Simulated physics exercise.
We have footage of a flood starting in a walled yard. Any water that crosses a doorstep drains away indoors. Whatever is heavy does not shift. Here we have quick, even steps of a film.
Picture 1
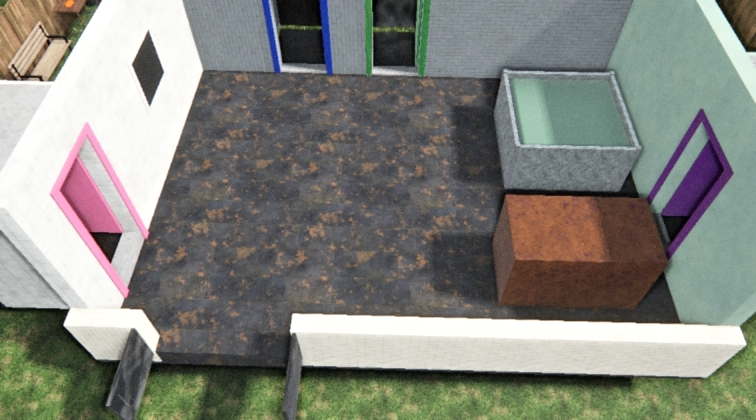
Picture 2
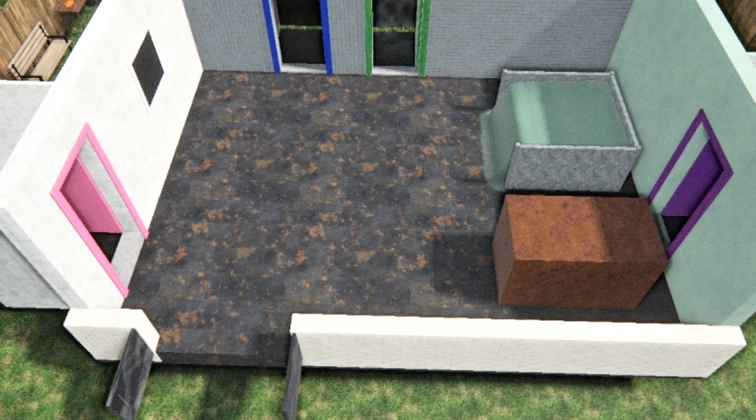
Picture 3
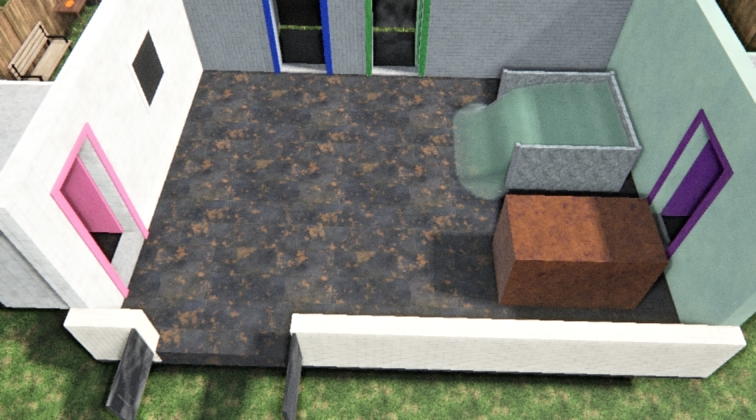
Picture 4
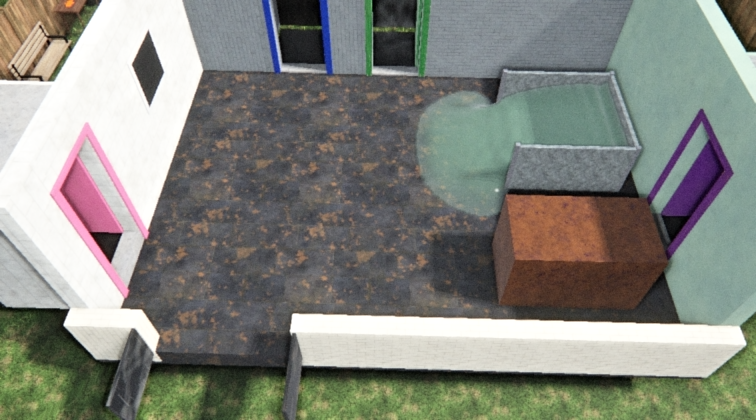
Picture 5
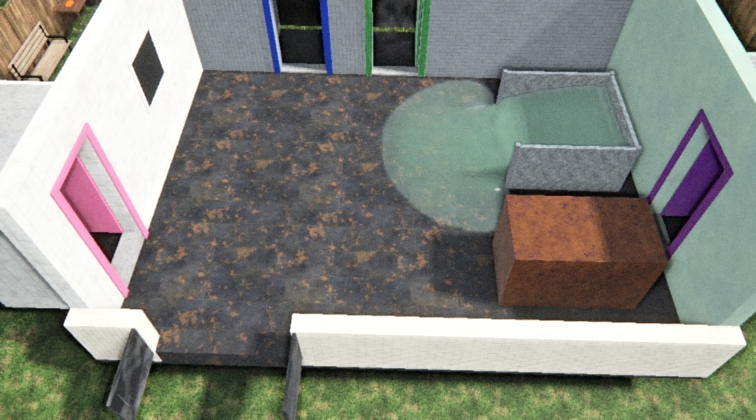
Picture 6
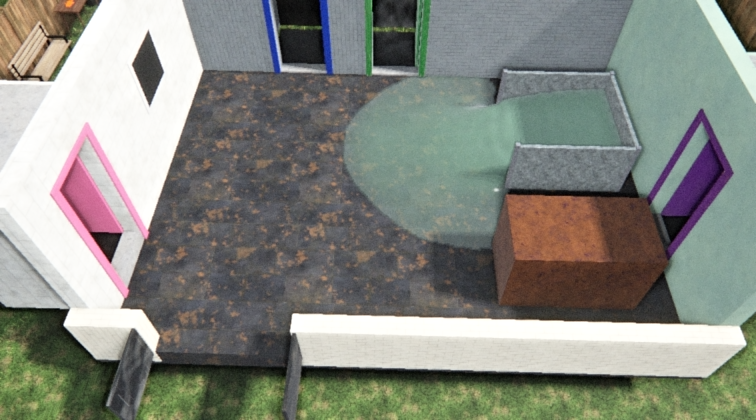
Walled yard with dark mottled floor, water pouring from the open left side of a grey tank and spreading leftward.
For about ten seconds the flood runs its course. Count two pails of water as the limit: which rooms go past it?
Outcome: I expect the green door to go over the limit, I expect the pink door to stay within two buckets, I expect the blue door to go over the limit, I expect the purple door to stay within two buckets.
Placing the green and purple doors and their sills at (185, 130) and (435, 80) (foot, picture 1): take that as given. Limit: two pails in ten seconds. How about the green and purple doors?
Outcome - green door runs over the limit, purple door runs over the limit.
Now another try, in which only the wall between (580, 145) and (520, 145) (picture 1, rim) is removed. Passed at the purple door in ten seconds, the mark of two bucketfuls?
Here's my take: The purple door tops the limit.
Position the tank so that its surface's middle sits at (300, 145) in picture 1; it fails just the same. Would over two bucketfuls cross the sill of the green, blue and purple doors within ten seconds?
Green door stays within it; blue door exceeds it; purple door exceeds it.
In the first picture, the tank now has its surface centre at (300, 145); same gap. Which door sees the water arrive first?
First: The pink door.
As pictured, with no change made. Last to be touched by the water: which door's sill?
It's the purple-painted one.
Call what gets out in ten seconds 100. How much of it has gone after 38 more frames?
Somewhere around 60 per cent, I'd say.
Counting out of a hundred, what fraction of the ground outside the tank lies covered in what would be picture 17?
By my count, 70 percent.
A moment on, water covers 55 % of the floor; the green door under two buckets in, the pink door not reached, the blue door wet at the sill, nothing in, the purple door not reached.
Next, water covers 70 % of the floor; the green door over two buckets in, the pink door wet at the sill, nothing in, the blue door under two buckets in, the purple door not reached.
Then, water covers 75 % of the floor; the green door over two buckets in, the pink door wet at the sill, nothing in, the blue door over two buckets in, the purple door not reached.
Later, water covers 75 % of the floor; the green door far over two buckets in, the pink door wet at the sill, nothing in, the blue door over two buckets in, the purple door not reached.
In the end, water covers 95 % of the floor; the green door far over two buckets in, the pink door wet at the sill, nothing in, the blue door over two buckets in, the purple door wet at the sill, nothing in.
